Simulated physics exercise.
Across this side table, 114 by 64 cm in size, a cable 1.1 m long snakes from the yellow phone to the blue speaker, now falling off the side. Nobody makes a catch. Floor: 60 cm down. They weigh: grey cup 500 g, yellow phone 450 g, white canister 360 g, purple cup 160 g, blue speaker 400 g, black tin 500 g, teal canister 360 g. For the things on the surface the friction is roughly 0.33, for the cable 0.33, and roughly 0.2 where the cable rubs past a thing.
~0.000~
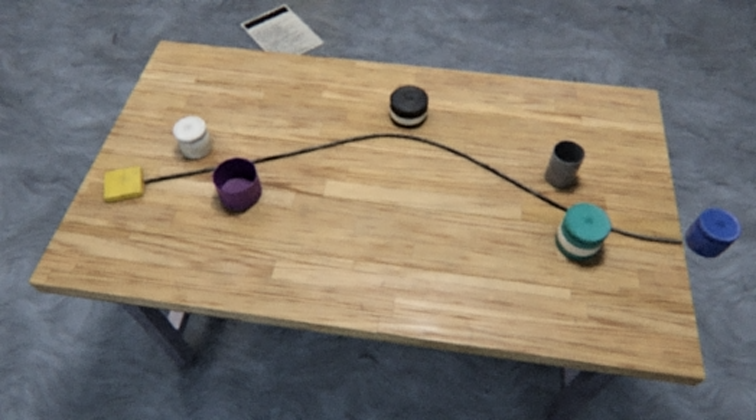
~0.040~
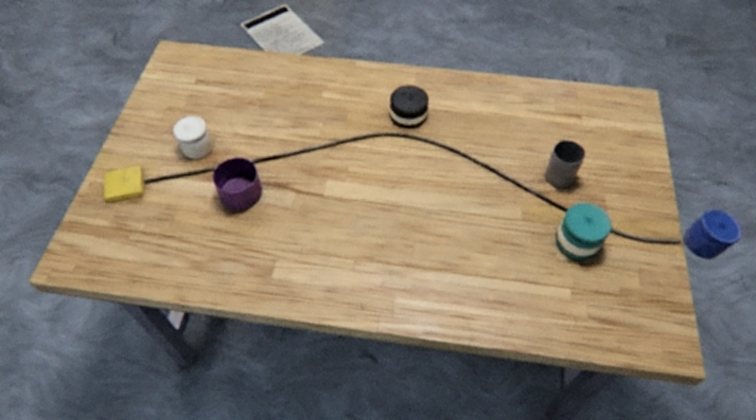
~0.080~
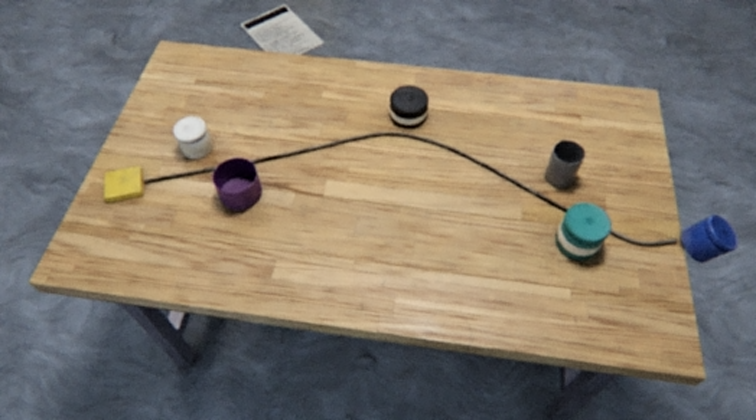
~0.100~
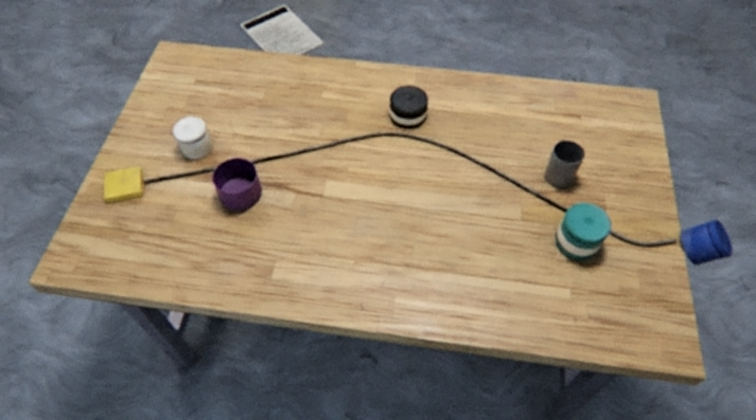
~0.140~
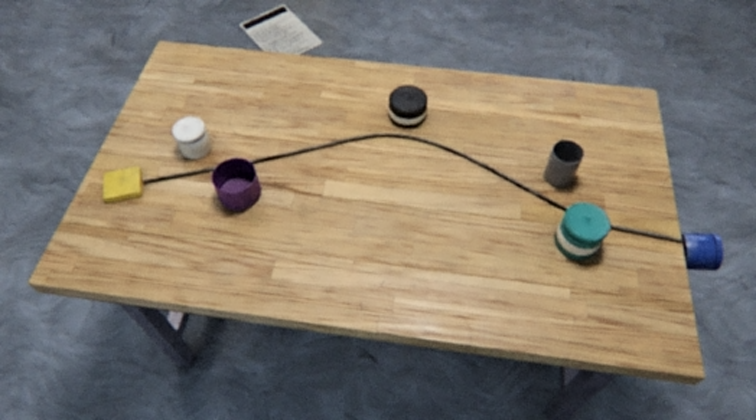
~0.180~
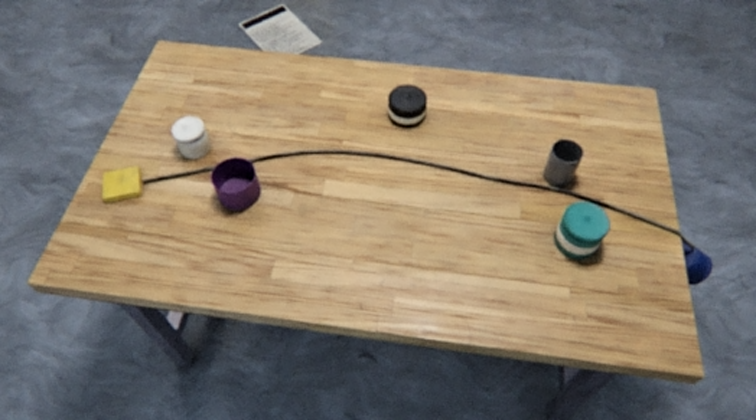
On a wooden table, a black cable ran from a yellow block past cups and canisters to a blue cylinder, which tilted and dropped lower beyond the right edge, pulling the cable straighter.
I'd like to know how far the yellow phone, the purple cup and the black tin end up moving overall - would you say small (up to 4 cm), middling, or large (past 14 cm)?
I would say the yellow phone moves a large distance, the purple cup moves a middling distance, the black tin moves a small distance.
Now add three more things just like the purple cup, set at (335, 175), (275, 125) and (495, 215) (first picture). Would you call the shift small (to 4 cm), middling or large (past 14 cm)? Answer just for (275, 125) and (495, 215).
First: A slight shift; second: A slight shift.
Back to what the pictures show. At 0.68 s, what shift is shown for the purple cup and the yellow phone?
Purple cup roughly 6 cm, yellow phone roughly 15 cm.
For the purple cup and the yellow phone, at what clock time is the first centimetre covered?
Approx. times - purple cup: 0.26 s, yellow phone: 0.26 s.
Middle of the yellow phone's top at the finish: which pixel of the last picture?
Near (362, 192).
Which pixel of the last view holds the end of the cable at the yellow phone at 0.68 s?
Roughly at pixel (210, 186).
After 0.4 s, the cable's tail end at (186, 184); yellow phone 8 cm off its start, purple cup 6 cm off its start, blue speaker over the edge.
After 0.7 s, the cable's tail end at (210, 186); yellow phone 13 cm off its start, purple cup 6 cm off its start, blue speaker over the edge.
After 0.9 s, the cable's tail end at (253, 187); yellow phone 21 cm off its start at (232, 182), purple cup 6 cm off its start at (226, 204), blue speaker over the edge.
After 1.2 s, the cable's tail end at (308, 191); yellow phone 32 cm off its start, purple cup 6 cm off its start, blue speaker over the edge.
After 2.4 s, the cable's tail end at (382, 197); yellow phone 47 cm off its start at (362, 192), purple cup 6 cm off its start at (226, 204), black tin 0 cm off its start at (408, 98), blue speaker over the edge.
